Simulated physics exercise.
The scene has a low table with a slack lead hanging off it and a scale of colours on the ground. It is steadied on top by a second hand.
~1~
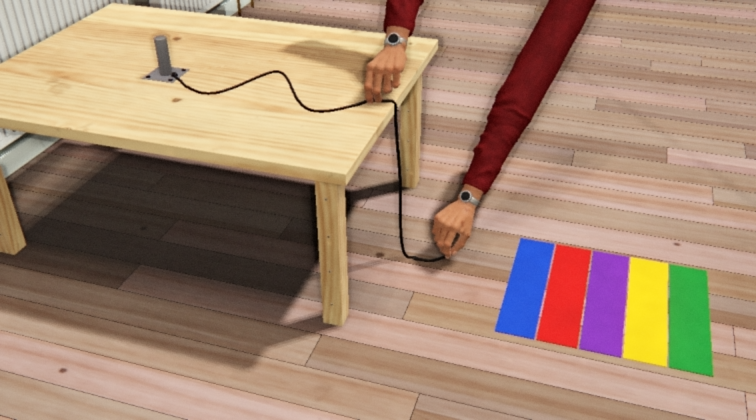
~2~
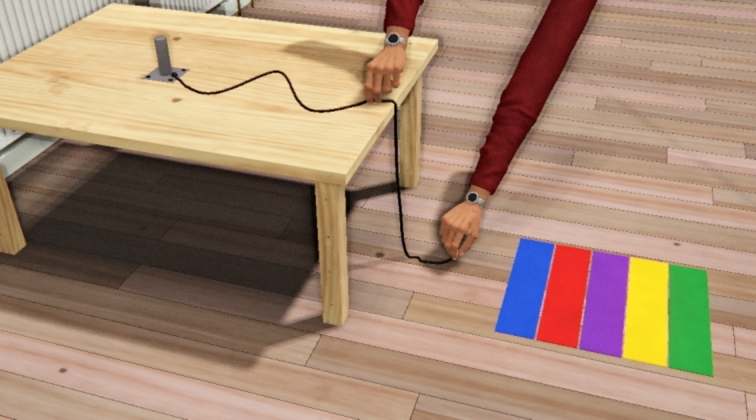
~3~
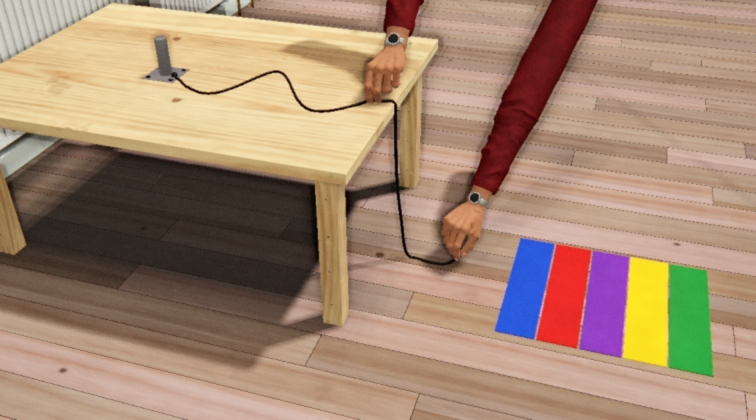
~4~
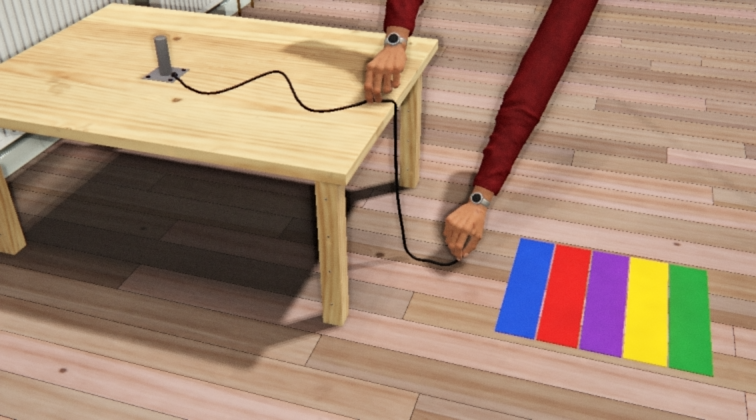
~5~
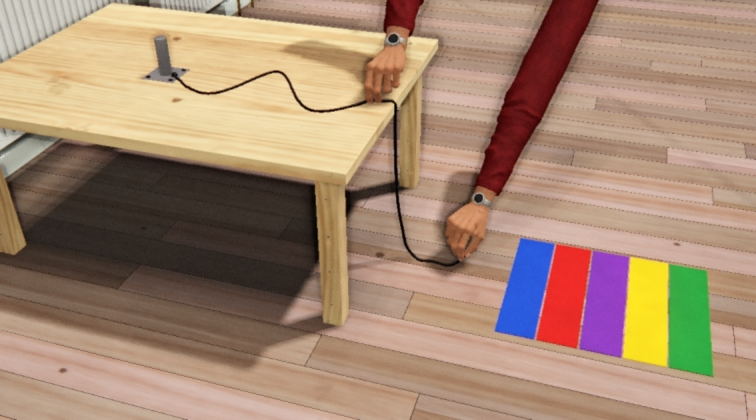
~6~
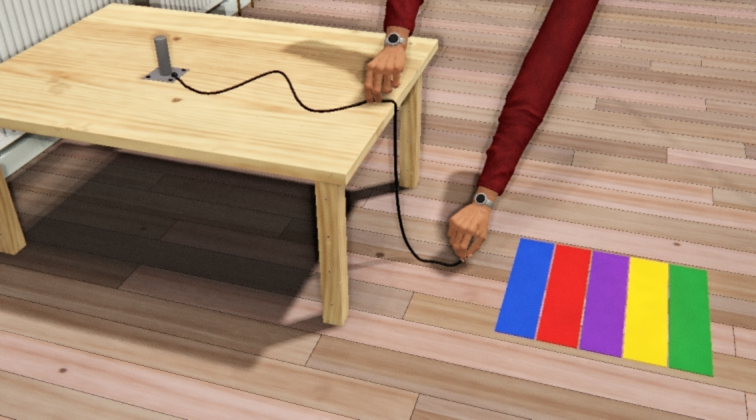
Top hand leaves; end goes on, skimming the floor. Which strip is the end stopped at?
Stopped at green.
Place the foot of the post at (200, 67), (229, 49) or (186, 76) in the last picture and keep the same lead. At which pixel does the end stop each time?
In pixels, the answers are (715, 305), (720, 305) and (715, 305).
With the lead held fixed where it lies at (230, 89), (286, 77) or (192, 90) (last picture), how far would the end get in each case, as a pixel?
It would sit near (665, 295) the first time, (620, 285) the second and (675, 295) the third.
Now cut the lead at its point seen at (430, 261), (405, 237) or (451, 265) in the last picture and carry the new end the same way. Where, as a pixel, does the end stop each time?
First try near (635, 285), second near (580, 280), third near (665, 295).
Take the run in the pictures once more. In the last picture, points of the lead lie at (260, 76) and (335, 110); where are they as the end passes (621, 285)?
(292, 87), then (405, 140).
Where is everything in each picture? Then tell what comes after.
The first frame shows end (450, 254); blue (519, 316); red (560, 324); purple (602, 333); yellow (646, 342); green (691, 351).
The second frame shows end (457, 255); lead through (191, 89) (264, 75) (298, 100) (372, 100) (397, 166) (403, 239).
The third frame shows end (460, 255).
The fourth frame shows end (462, 256); lead through (191, 89) (264, 75) (298, 100) (372, 100) (396, 166) (404, 239).
The fifth frame shows end (464, 256).
The sixth frame shows end (466, 256); lead through (191, 89) (264, 75) (298, 100) (372, 100) (395, 166) (405, 239).
Early on, end near (621, 285); over purple.
Midway, end near (663, 293); over yellow.
At the end of the slack, end near (688, 298); over green. It gets as far as the green strip.
